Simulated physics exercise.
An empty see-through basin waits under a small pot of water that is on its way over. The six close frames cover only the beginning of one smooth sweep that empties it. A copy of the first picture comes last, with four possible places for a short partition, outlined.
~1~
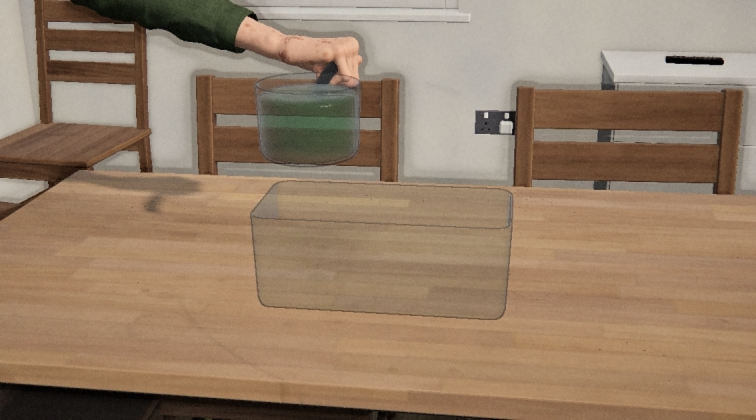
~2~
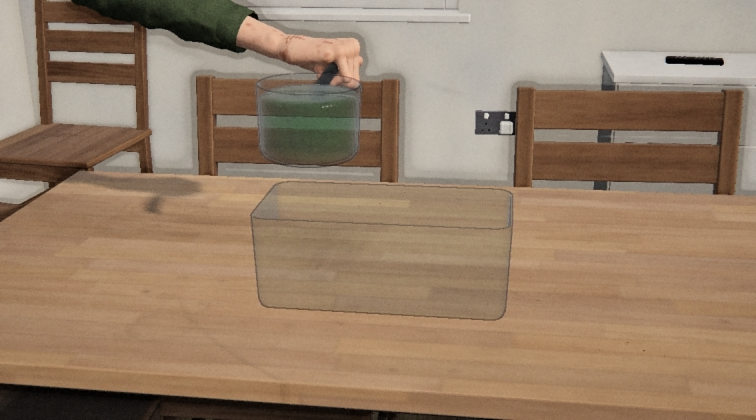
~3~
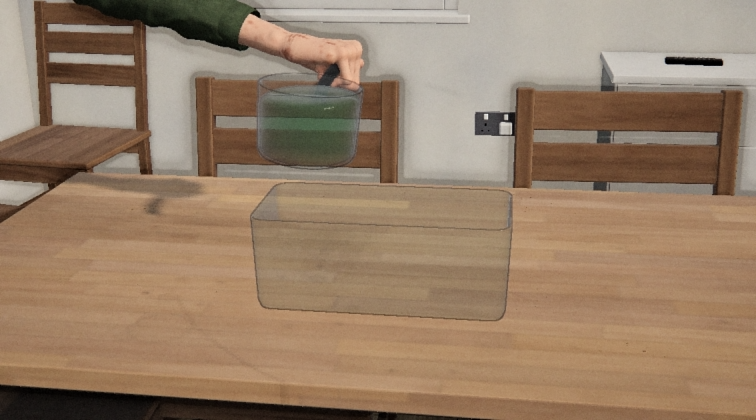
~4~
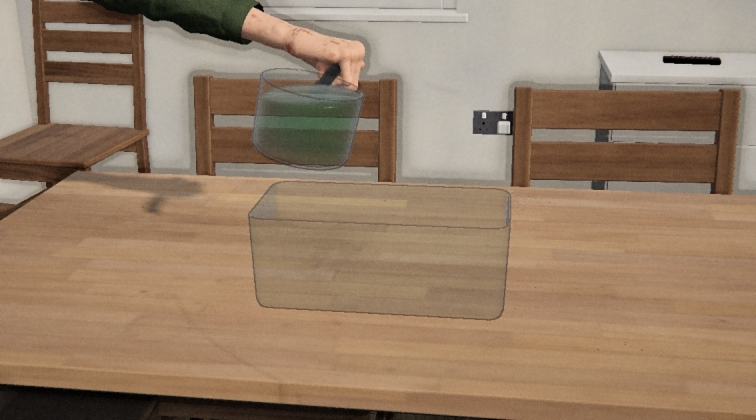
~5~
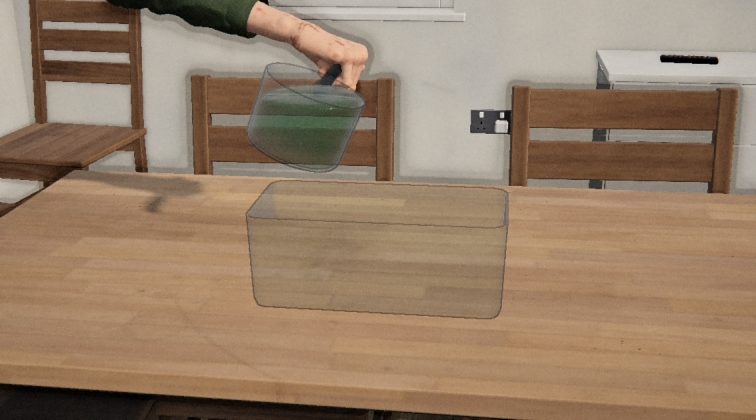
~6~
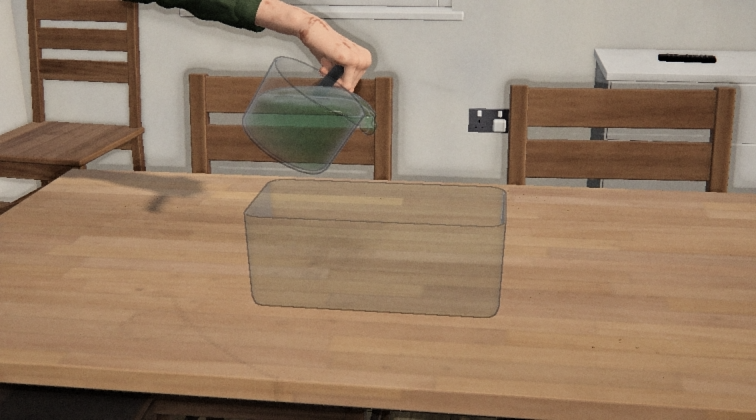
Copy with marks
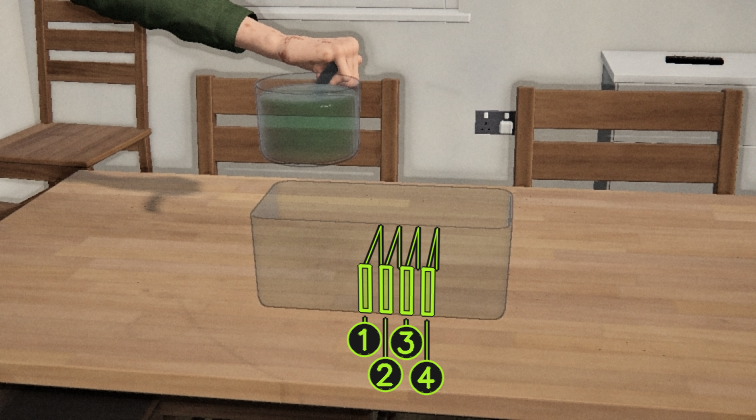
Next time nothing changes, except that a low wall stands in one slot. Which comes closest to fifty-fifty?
The best place is 3.
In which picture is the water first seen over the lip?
Picture 5.
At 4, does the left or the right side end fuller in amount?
More ends on the left.
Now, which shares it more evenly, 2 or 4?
Here it is place 2.
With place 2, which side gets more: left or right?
The right one.
On the marked copy, 1 at (364, 317); 2 at (385, 318); 3 at (406, 320); 4 at (426, 321).
With 1, about 10 % ends left of the wall and 90 % right of it.
With 2, about 28 % ends left of the wall and 72 % right of it.
With 3, about 52 % ends left of the wall and 47 % right of it.
With 4, about 88 % ends left of the wall and 11 % right of it.
